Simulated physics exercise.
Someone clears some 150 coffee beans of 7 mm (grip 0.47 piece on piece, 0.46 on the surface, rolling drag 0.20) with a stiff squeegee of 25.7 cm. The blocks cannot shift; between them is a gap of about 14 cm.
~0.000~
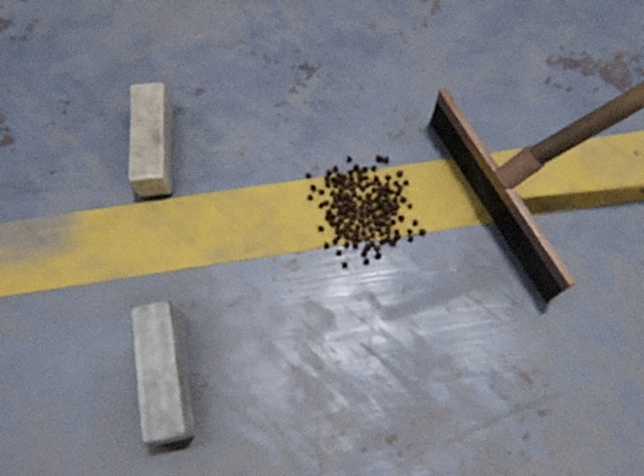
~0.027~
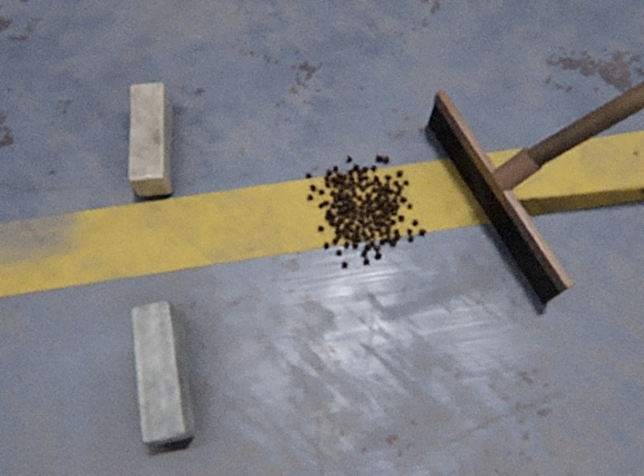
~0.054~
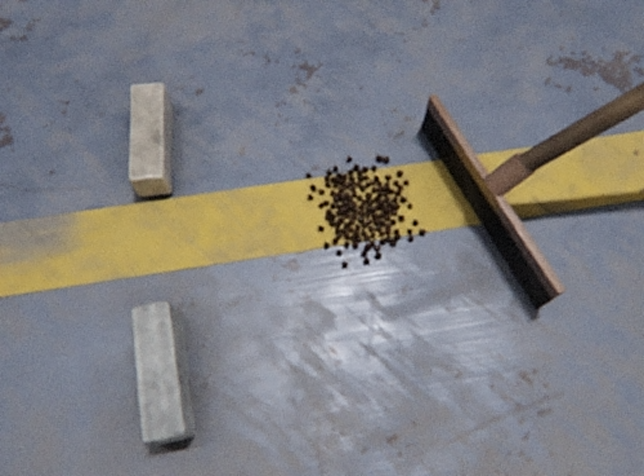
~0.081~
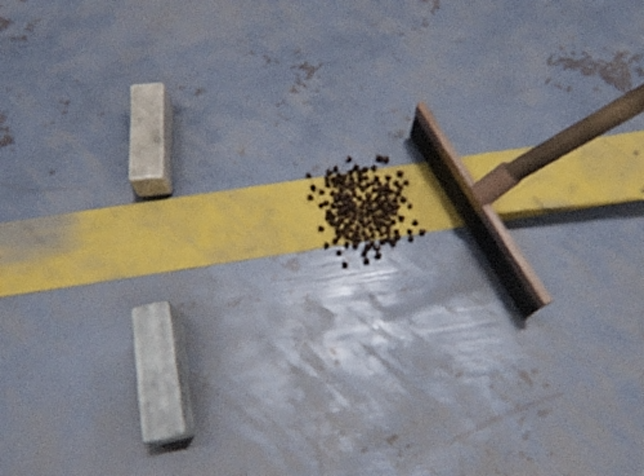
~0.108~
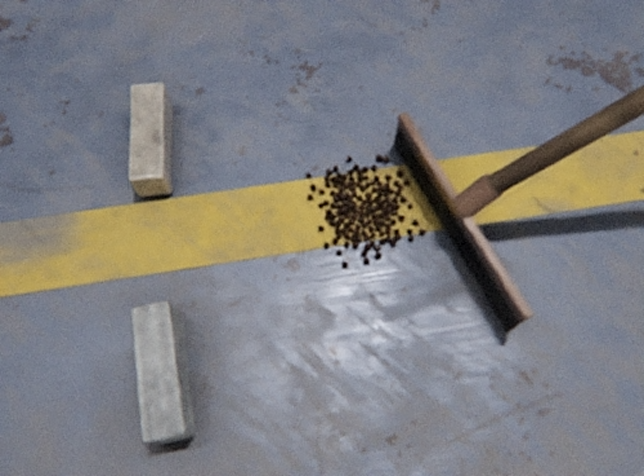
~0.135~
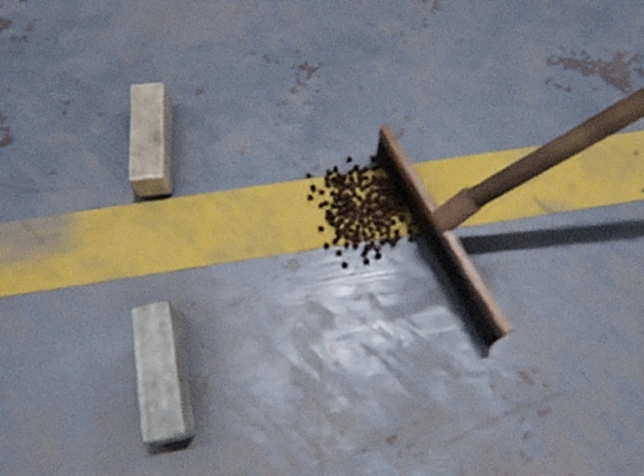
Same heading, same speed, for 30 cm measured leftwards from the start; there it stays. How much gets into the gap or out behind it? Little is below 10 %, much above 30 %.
In or through the gap: Medium.
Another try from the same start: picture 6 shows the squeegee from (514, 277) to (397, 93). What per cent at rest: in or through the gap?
Through 0.
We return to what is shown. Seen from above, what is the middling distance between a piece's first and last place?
Some 24 cm.
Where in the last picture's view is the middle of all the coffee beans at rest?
Around (197, 307).
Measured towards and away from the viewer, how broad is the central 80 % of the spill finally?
Some 24 cm.
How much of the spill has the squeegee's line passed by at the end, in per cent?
About 20 per cent.
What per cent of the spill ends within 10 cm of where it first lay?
Some 10 per cent.
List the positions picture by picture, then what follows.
In the first picture, squeegee from (567, 284) to (442, 98); moved 0.0 cm; 0 pieces shifted; middle of the spill at (362, 207); block at (156, 368); block at (146, 129).
In the second picture, squeegee from (564, 286) to (440, 99); moved 0.4 cm; 0 pieces shifted; middle of the spill at (362, 207).
In the third picture, squeegee from (556, 292) to (432, 104); moved 1.5 cm; 0 pieces shifted; middle of the spill at (362, 207).
In the fourth picture, squeegee from (543, 302) to (420, 111); moved 3.3 cm; 0 pieces shifted; middle of the spill at (362, 207).
In the fifth picture, squeegee from (524, 316) to (403, 122); moved 5.8 cm; 0 pieces shifted; middle of the spill at (362, 207).
In the sixth picture, squeegee from (503, 332) to (384, 133); moved 8.5 cm; 15 pieces shifted; middle of the spill at (362, 207); block at (156, 368); block at (146, 129). Its speed is about 1.00 m/s, heading 26 degrees towards the viewer.
After 0.31 s, squeegee 26 cm from its start, spill 22 cm wide; held up before the blocks 100 %.
After 0.48 s, squeegee 33 cm from its start, spill 29 cm wide; in or through the gap 15 %, round the near block 5 %, held up before the blocks 80 %.
Then, at 0.63 s, squeegee 33 cm from its start, spill 30 cm wide; in or through the gap 20 %, round the near block 5 %, held up before the blocks 75 %.
In the end, at 1.0 s, in or through the gap 20 %, round the near block 5 %, round the far block 0 %, held up before the blocks 75 %.
